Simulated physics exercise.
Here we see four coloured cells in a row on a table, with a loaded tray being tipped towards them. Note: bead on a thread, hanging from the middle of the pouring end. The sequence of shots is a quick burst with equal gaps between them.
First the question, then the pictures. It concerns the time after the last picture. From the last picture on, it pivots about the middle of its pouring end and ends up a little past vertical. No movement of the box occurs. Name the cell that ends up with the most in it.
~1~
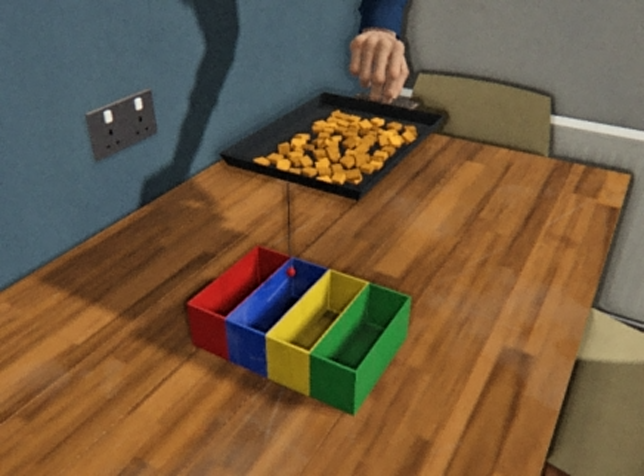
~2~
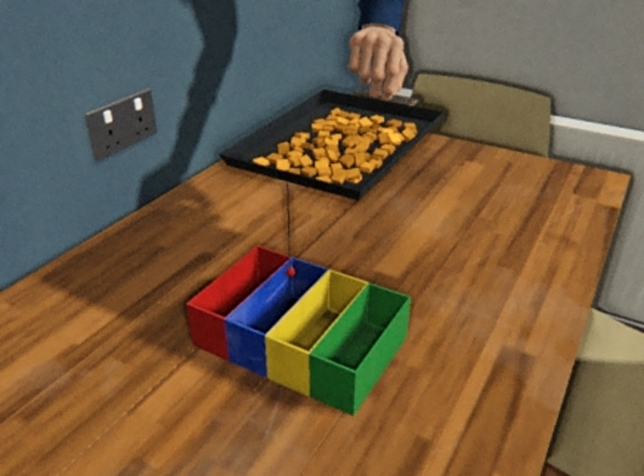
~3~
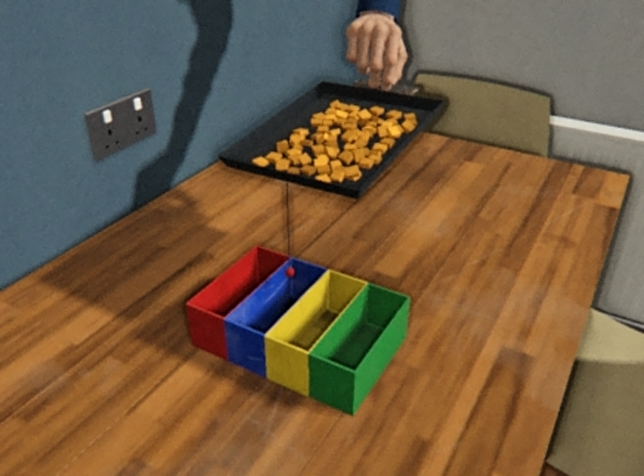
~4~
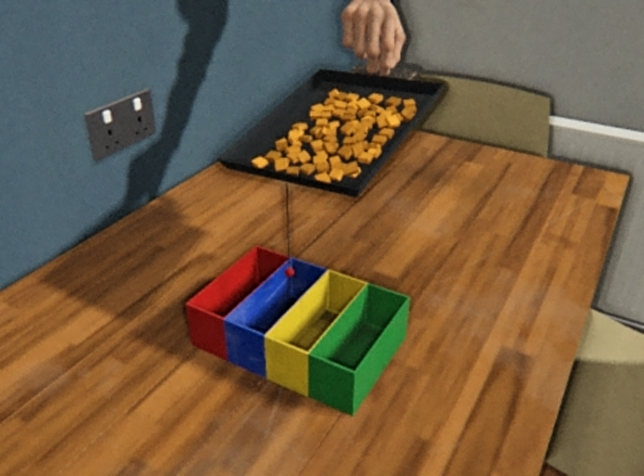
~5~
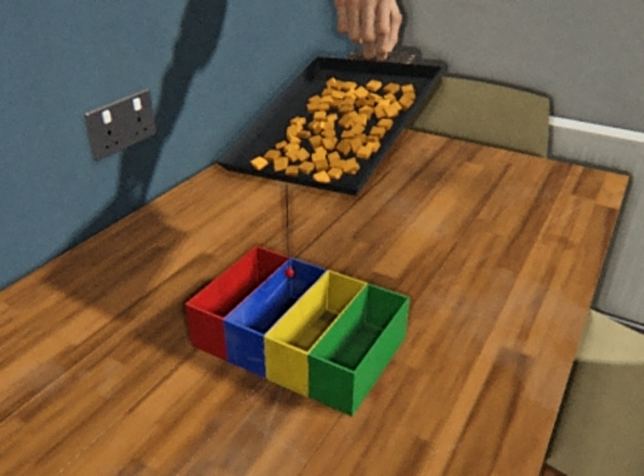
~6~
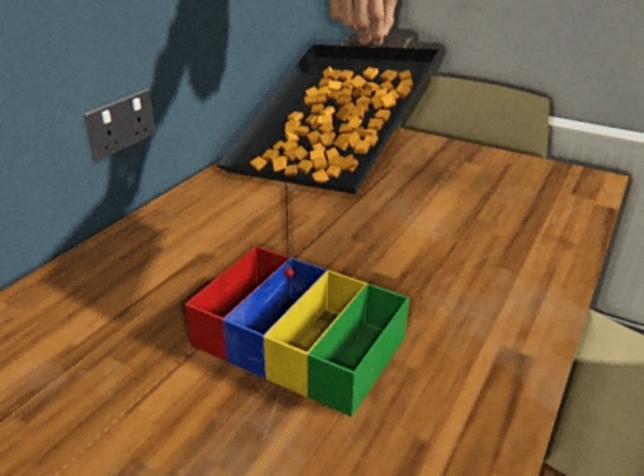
Most ends up in the red cell.
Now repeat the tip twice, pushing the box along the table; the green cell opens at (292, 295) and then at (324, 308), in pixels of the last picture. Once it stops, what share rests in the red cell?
About 0 per cent, then about 40 per cent.
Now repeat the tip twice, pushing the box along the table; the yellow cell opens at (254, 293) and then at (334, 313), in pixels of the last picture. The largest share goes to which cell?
The blue cell, then the cell in red.
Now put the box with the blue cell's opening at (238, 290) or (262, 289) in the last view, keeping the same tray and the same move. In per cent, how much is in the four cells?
First about 100, then 90 per cent.
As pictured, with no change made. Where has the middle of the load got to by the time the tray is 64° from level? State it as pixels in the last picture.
The middle of the pieces shows up near (270, 159).
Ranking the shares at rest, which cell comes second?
Second is that blue cell.
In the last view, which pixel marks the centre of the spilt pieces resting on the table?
Estimate: About (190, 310).
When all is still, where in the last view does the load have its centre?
Near (228, 324).
Soon after the last picture, tray tipped steeply; nearly all on the tray; a small part falling or outside the box.
A little later, tray tipped right over; a small part on the tray; about a quarter in the red cell; a small part in the blue cell; a stray few in the yellow cell; about half falling or outside the box.
Later still, tray tipped past a quarter turn; about half in the red cell; about a quarter in the blue cell; a stray few in the yellow cell; about a third falling or outside the box.
At rest, tray tipped past a quarter turn; about half in the red cell; about a quarter in the blue cell; a stray few in the yellow cell; none in the green cell; about a third outside the box.
